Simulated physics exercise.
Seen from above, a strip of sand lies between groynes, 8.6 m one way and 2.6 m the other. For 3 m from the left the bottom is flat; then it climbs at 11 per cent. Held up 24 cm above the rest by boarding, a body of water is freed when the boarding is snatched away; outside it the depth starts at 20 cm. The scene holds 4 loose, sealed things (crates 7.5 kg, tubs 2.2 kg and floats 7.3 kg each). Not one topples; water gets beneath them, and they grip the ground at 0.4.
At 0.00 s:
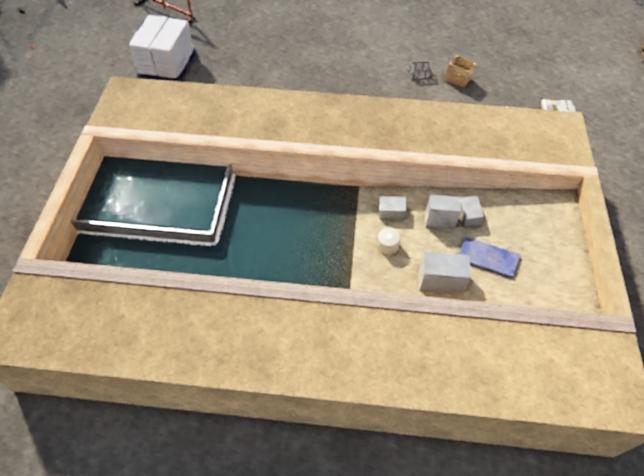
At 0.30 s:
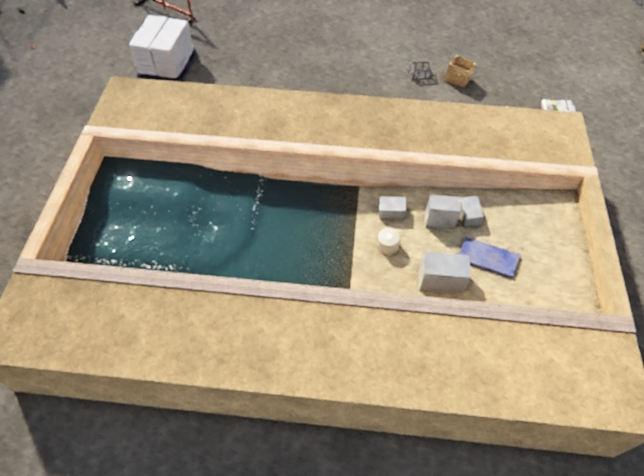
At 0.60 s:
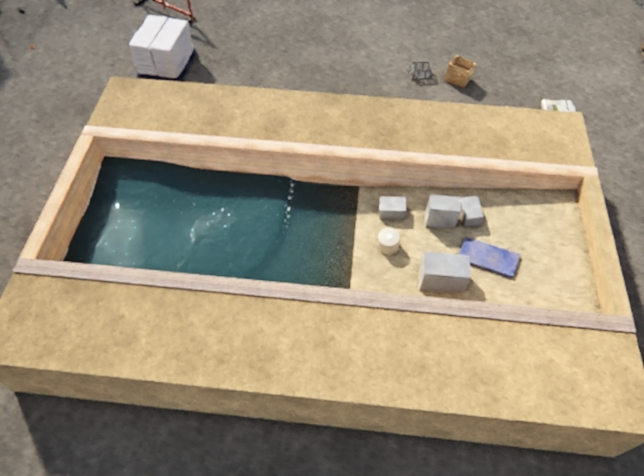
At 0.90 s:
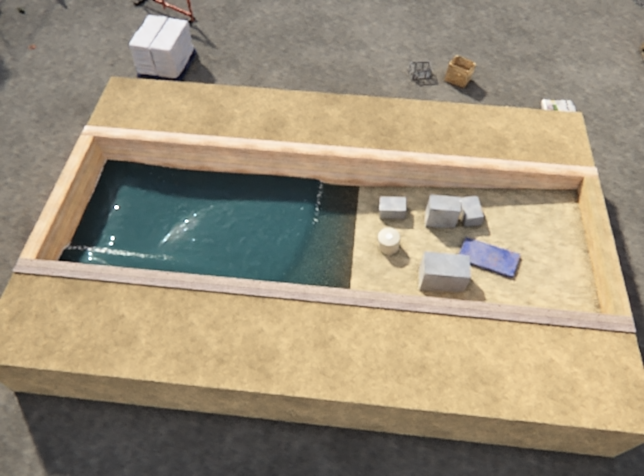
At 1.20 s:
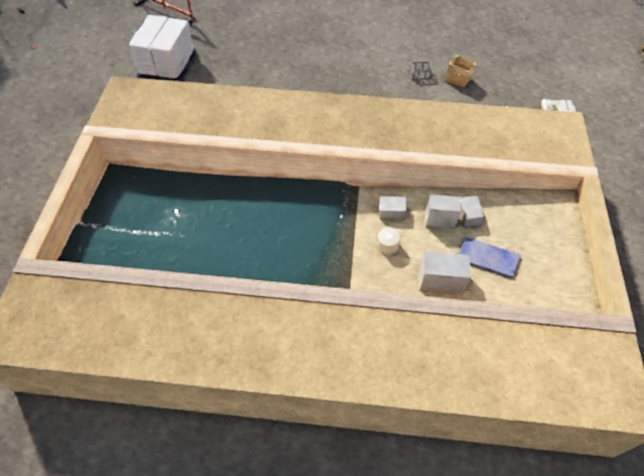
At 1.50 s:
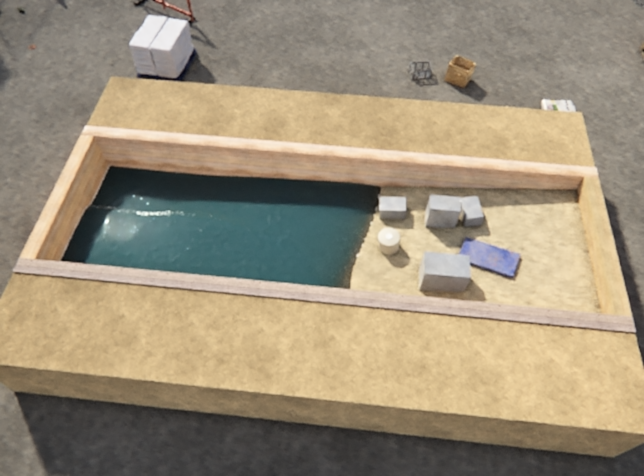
Water released from a boarded-off corner rippling rightward across a walled pool, its edge creeping onto sand near still grey blocks.
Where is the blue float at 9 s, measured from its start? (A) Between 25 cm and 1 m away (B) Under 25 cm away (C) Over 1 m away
The answer is B.
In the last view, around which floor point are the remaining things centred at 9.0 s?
Close to pixel (404, 244).
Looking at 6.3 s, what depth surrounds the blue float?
I'd say around 0 cm.
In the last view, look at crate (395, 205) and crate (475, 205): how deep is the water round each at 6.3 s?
Some 5 cm at the first, some 1 cm at the second.
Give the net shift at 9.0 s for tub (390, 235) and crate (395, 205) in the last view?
Net displacement, in order: 120 cm; 120 cm.
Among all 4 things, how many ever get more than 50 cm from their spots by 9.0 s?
The tally stands at 2.
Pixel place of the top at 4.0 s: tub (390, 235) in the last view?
Roughly (436, 237) in the same view.
After 2.1 s the blue float is near (489, 256), 0.0 m from its start, aground; 0 afloat.
After 4.0 s the blue float is near (489, 256), 0.0 m from its start, aground; 2 afloat.
After 6.3 s the blue float is near (489, 256), 0.0 m from its start, aground; 1 afloat.
After 9.0 s the blue float is near (489, 256), 0.0 m from its start, aground; 2 afloat.
